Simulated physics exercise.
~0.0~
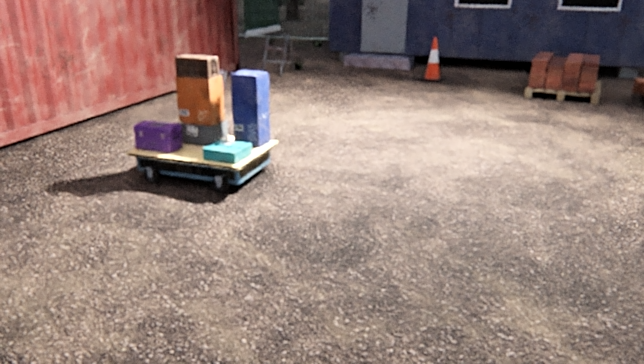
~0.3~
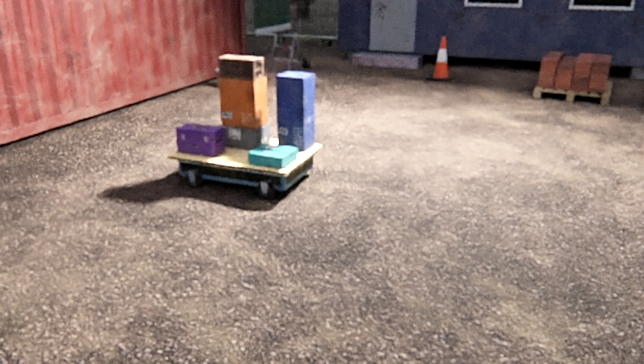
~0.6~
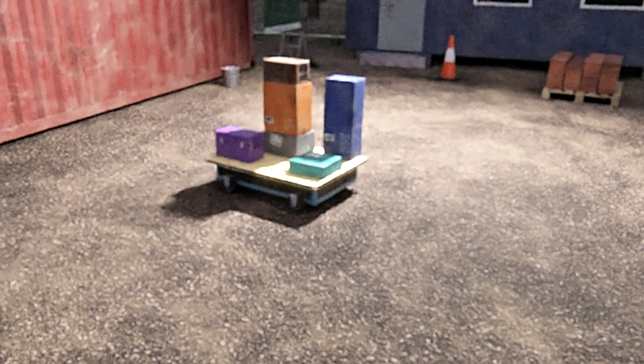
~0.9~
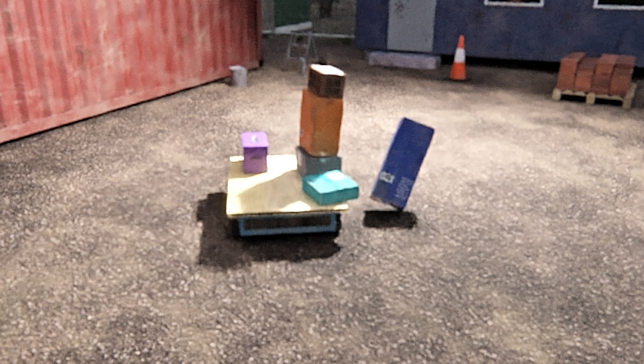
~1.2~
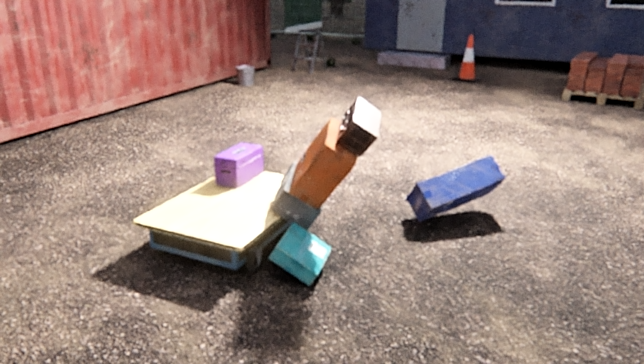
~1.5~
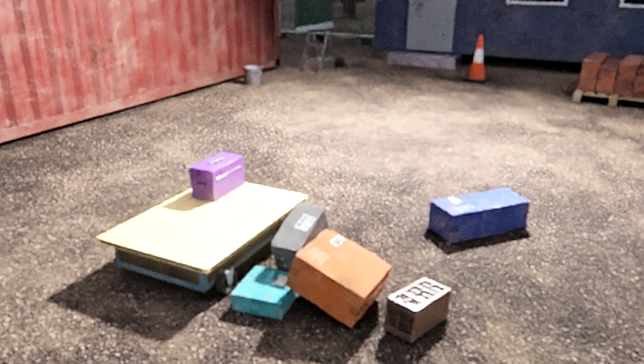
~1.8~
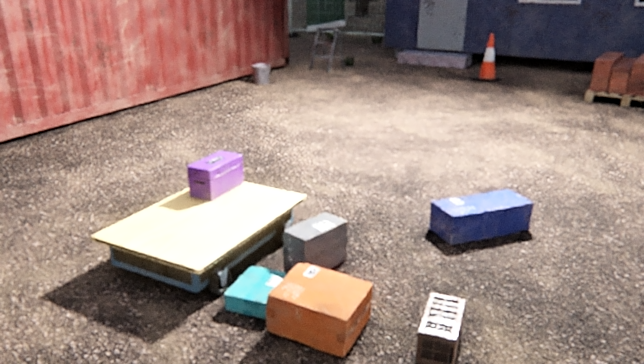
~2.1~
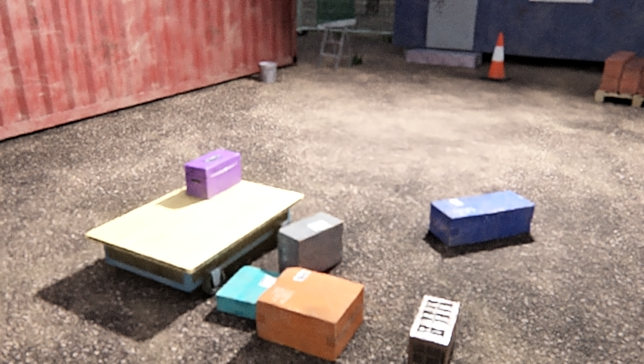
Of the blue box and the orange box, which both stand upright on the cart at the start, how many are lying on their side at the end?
Two of them are, as both the blue box and the orange box end up lying on their side on the ground.
